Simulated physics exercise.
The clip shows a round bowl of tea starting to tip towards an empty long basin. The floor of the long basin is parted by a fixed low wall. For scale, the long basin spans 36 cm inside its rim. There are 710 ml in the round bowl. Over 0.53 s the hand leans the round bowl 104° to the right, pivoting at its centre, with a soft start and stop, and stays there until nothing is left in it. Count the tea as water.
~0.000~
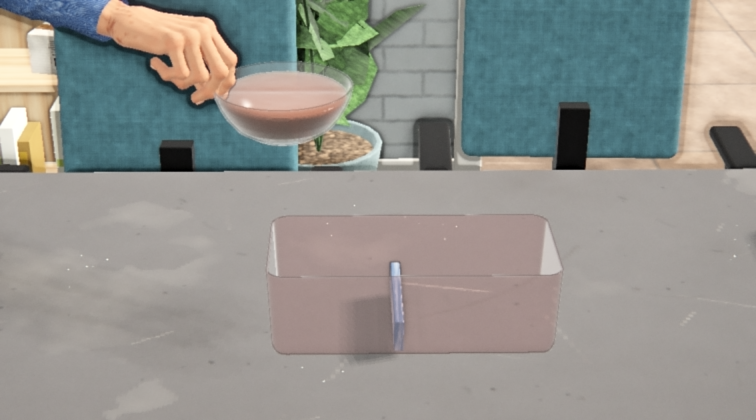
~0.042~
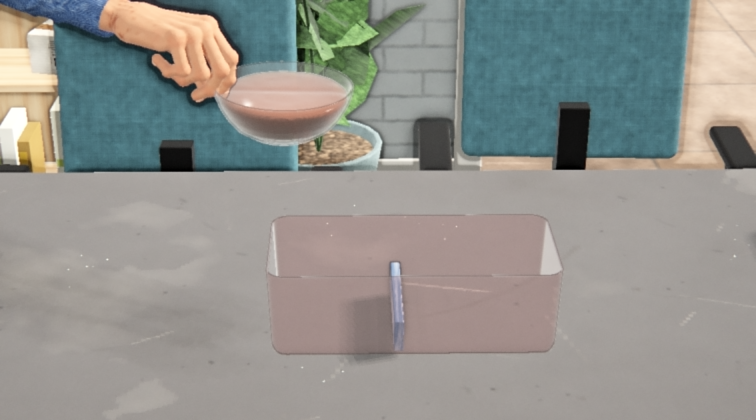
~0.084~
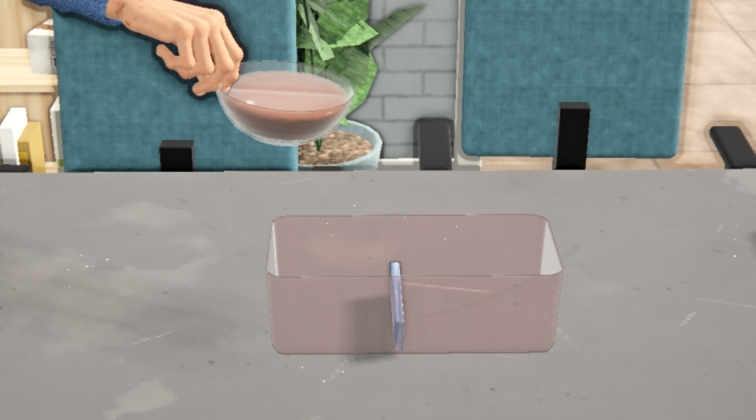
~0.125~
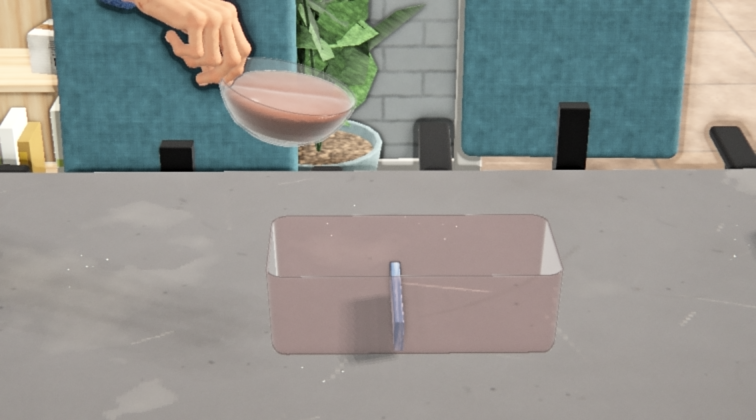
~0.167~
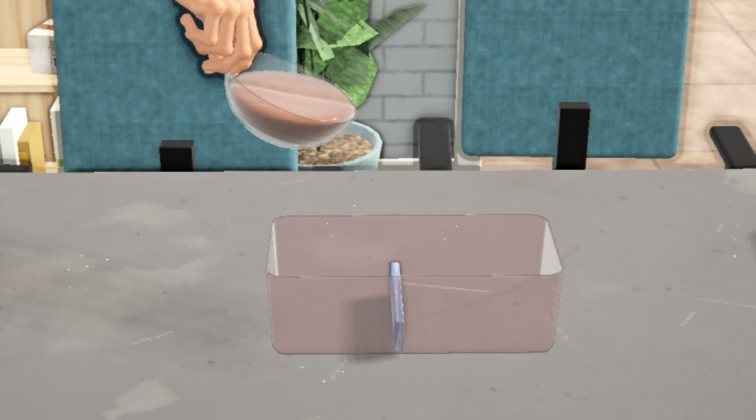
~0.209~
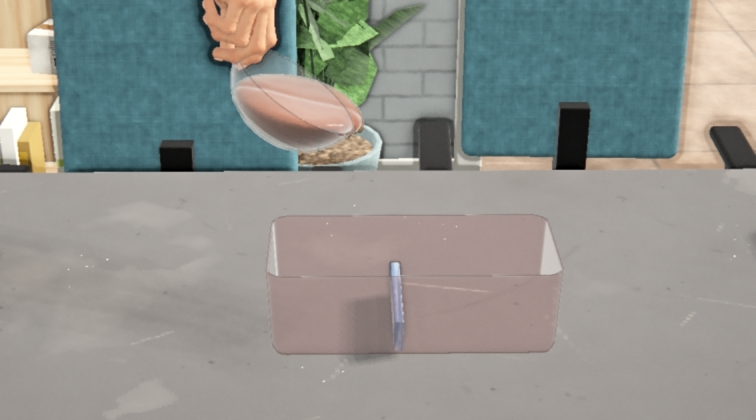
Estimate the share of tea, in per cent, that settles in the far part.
The far part has some 49 per cent.
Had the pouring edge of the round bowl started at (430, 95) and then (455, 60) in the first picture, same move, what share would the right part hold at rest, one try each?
First 80, then 75 per cent.
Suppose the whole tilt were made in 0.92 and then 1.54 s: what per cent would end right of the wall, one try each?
First 65, then 70 per cent.
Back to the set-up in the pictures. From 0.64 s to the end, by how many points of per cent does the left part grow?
About 2 per cent.
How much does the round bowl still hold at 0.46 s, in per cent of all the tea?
About 2 per cent.
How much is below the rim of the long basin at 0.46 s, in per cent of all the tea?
Some 44 per cent.
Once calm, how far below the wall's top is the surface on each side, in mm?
Some 30 mm on the left and 32 mm on the right.
By 0.46 s the tilt is 99° and 2 per cent is still to pour, 12 is left of the wall and 32 right of it.
By 0.64 s the tilt is 104° and 0 per cent is still to pour, 45 is left of the wall and 50 right of it.
By 0.82 s the tilt is 104° and 0 per cent is still to pour, 45 is left of the wall and 48 right of it.
By 1.03 s the tilt is 104° and 0 per cent is still to pour, 47 is left of the wall and 49 right of it.
At rest 47 per cent lies left of the wall, 49 right of it and 4 outside.
